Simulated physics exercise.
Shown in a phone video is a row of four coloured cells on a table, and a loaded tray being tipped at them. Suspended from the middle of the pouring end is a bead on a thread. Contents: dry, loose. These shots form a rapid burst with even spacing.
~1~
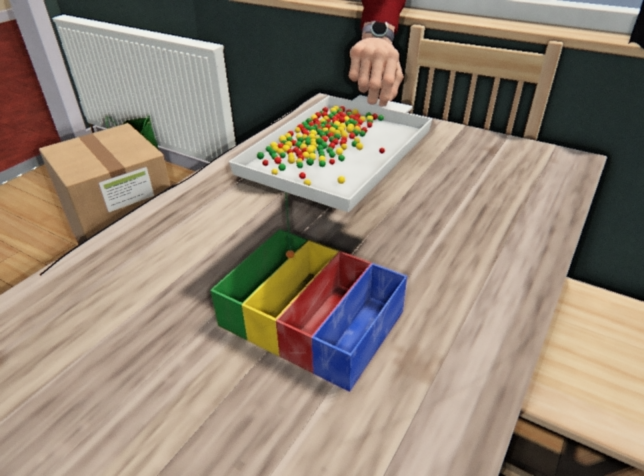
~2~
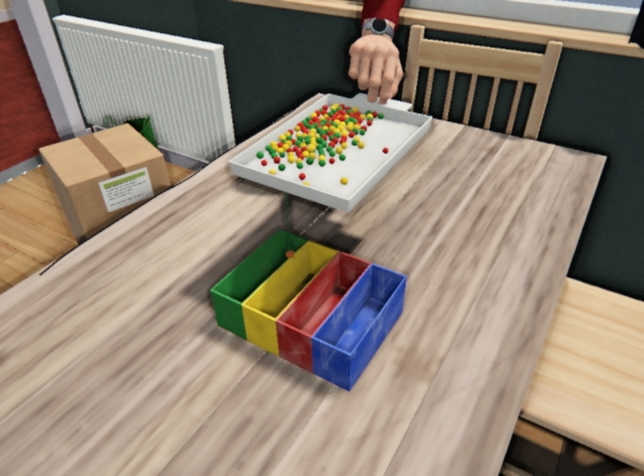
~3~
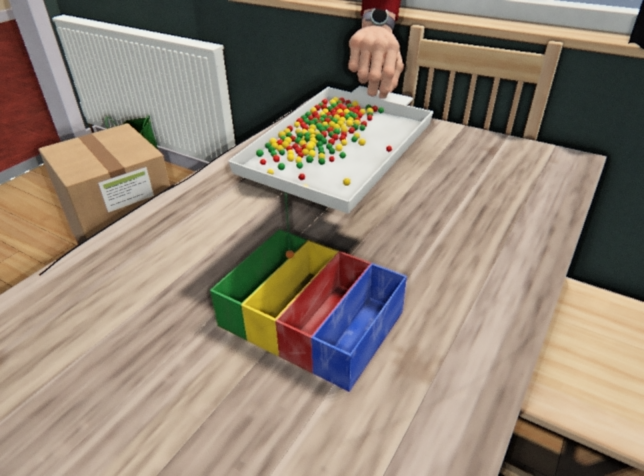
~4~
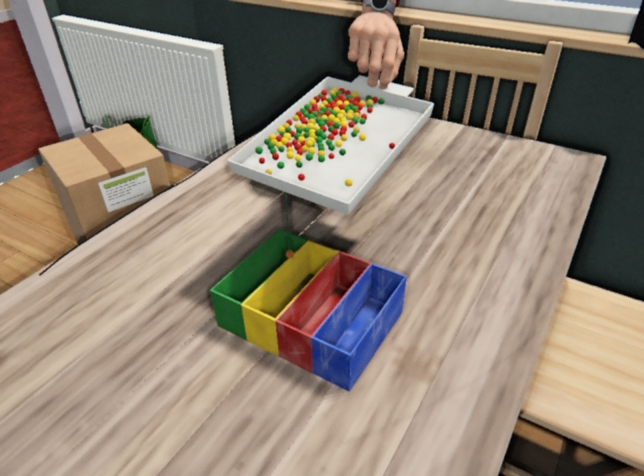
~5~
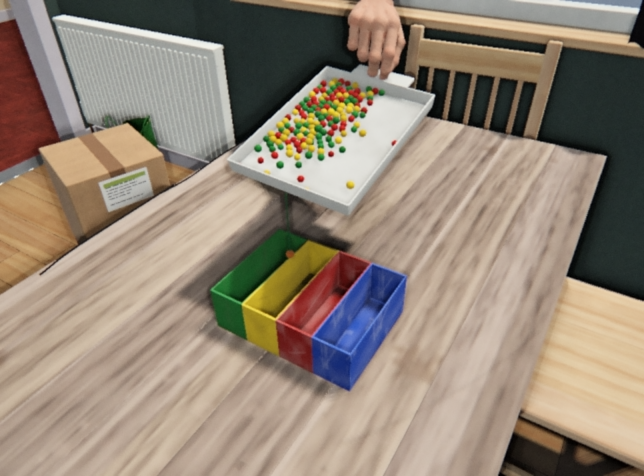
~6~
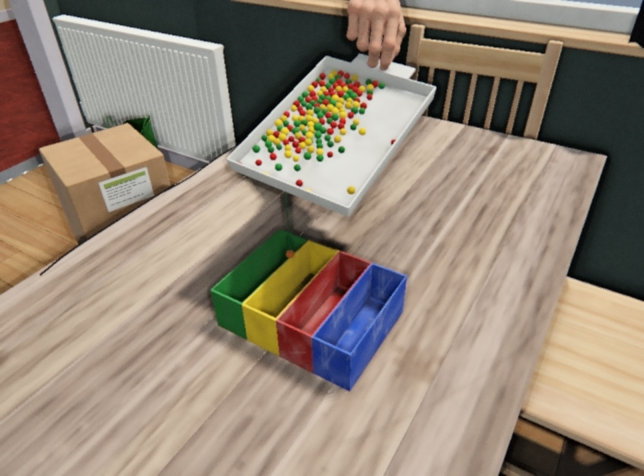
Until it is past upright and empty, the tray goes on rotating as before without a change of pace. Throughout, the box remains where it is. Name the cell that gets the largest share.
Red.
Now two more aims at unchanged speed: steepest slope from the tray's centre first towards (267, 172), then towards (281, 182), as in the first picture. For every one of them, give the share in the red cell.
First case about 0 percent; second case about 10 percent.
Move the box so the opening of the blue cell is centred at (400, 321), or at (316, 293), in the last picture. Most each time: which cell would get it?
Try 1 - the yellow cell. Try 2 - the cell in blue.
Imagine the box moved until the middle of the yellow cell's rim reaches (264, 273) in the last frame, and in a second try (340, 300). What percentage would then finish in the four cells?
It would be roughly 90 per cent in the first placement and roughly 90 per cent in the second.
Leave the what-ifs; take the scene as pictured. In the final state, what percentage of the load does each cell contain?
In per cent: The green cell gets 0, the yellow cell 20, the red cell 60 and the blue cell 20.
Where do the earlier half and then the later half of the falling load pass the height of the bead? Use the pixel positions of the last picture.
The opening part goes through (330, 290); what follows goes through (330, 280).
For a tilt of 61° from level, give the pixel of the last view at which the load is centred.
Somewhere around pixel (315, 175) in the last picture.
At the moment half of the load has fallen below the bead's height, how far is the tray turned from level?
Angle: Approx. 100 degrees.
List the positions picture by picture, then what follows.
The first picture shows corners of the pouring end at (232, 161) and (349, 198), level; middle of the load at (323, 136), round plastic beads; bead on its thread at (290, 254); green cell at (229, 312); yellow cell at (261, 327); red cell at (295, 343); blue cell at (332, 361).
The second picture shows corners of the pouring end at (231, 161) and (348, 198), level; middle of the load at (322, 134).
The third picture shows corners of the pouring end at (231, 161) and (348, 200), tipped barely, lowest at the right corner; middle of the load at (322, 130).
The fourth picture shows corners of the pouring end at (230, 160) and (348, 202), tipped a little, lowest at the right corner; middle of the load at (322, 125), a small part on the move.
The fifth picture shows corners of the pouring end at (230, 159) and (348, 204), tipped a little, lowest at the right corner; middle of the load at (321, 119), a small part on the move.
The sixth picture shows corners of the pouring end at (229, 158) and (348, 206), tipped clearly, lowest at the right corner; middle of the load at (320, 116), nearly all on the move; green cell at (229, 312); yellow cell at (261, 327); red cell at (295, 343); blue cell at (332, 361).
Soon, tray tipped steeply; nearly all on the tray; a stray few in the blue cell; a stray few in the red cell; a stray few falling or outside the box.
A while on, tray tipped past a quarter turn; about a quarter on the tray; about a third in the red cell; a small part in the blue cell; a small part in the yellow cell; a stray few in the green cell; about a quarter falling or outside the box.
Towards the end, tray tipped past a quarter turn; about two thirds in the red cell; about a quarter in the blue cell; about a quarter in the yellow cell; a stray few in the green cell; a stray few falling or outside the box.
Finally, tray tipped past a quarter turn; about two thirds in the red cell; about a quarter in the blue cell; about a quarter in the yellow cell; a stray few in the green cell; a stray few outside the box.
